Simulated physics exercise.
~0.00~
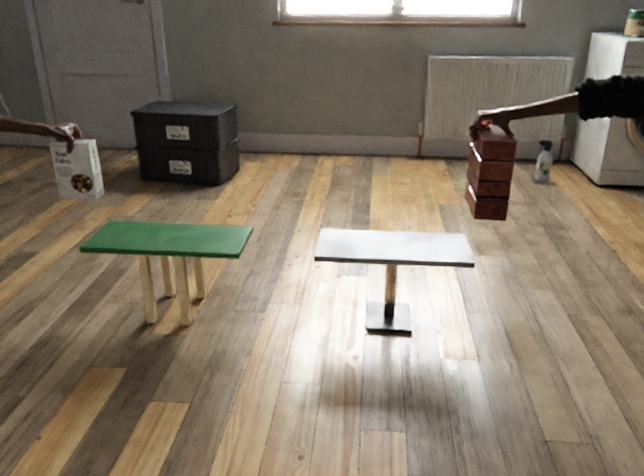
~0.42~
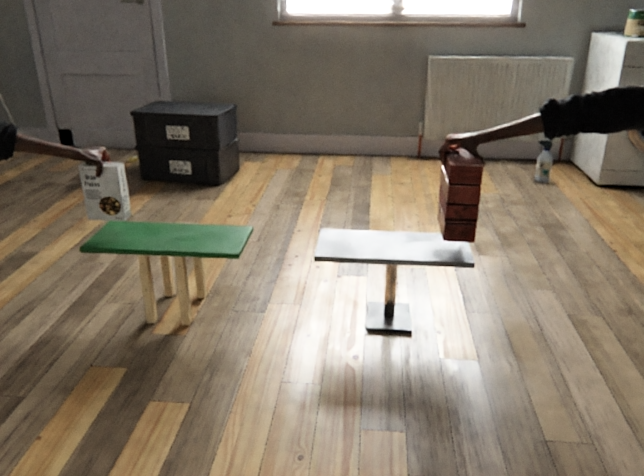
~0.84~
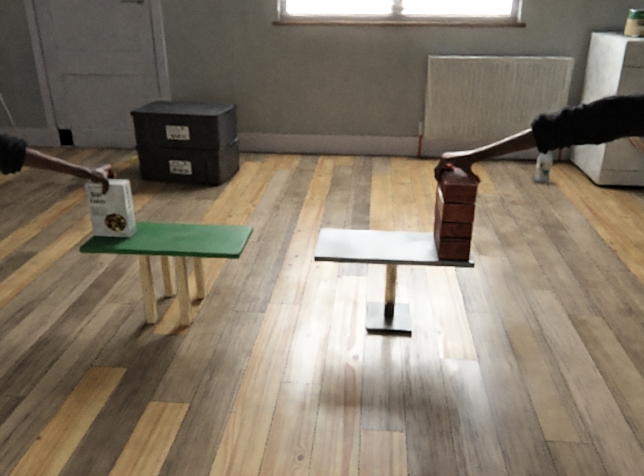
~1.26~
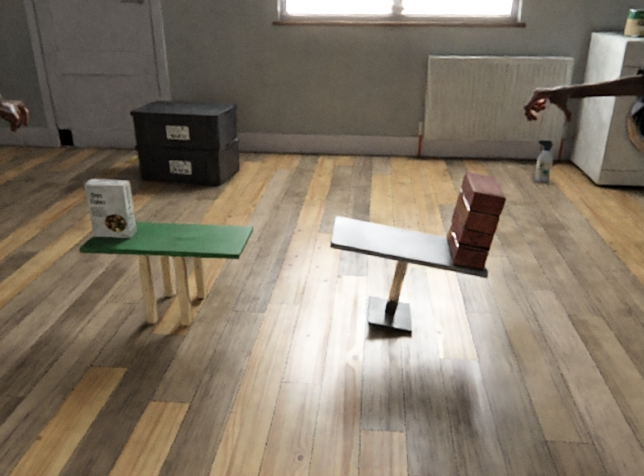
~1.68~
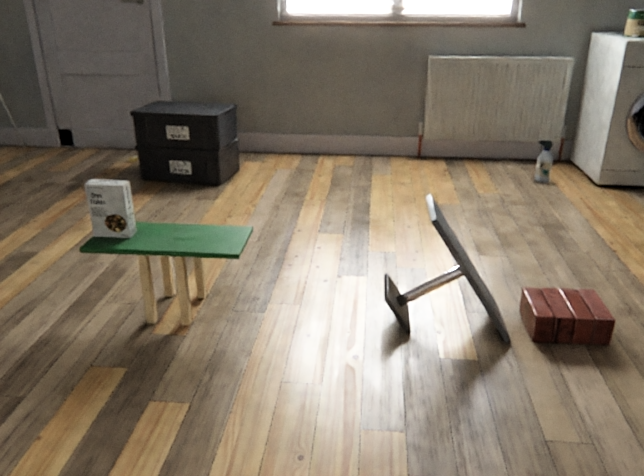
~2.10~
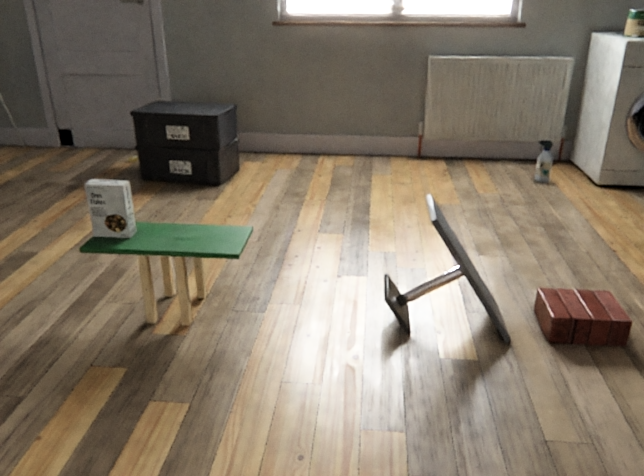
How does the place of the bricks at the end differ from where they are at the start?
At the start the bricks are held in the air by a hand, above and to the right of the grey stand. At the end they lie on the floor, lower and a little further right, beside the tipped stand.
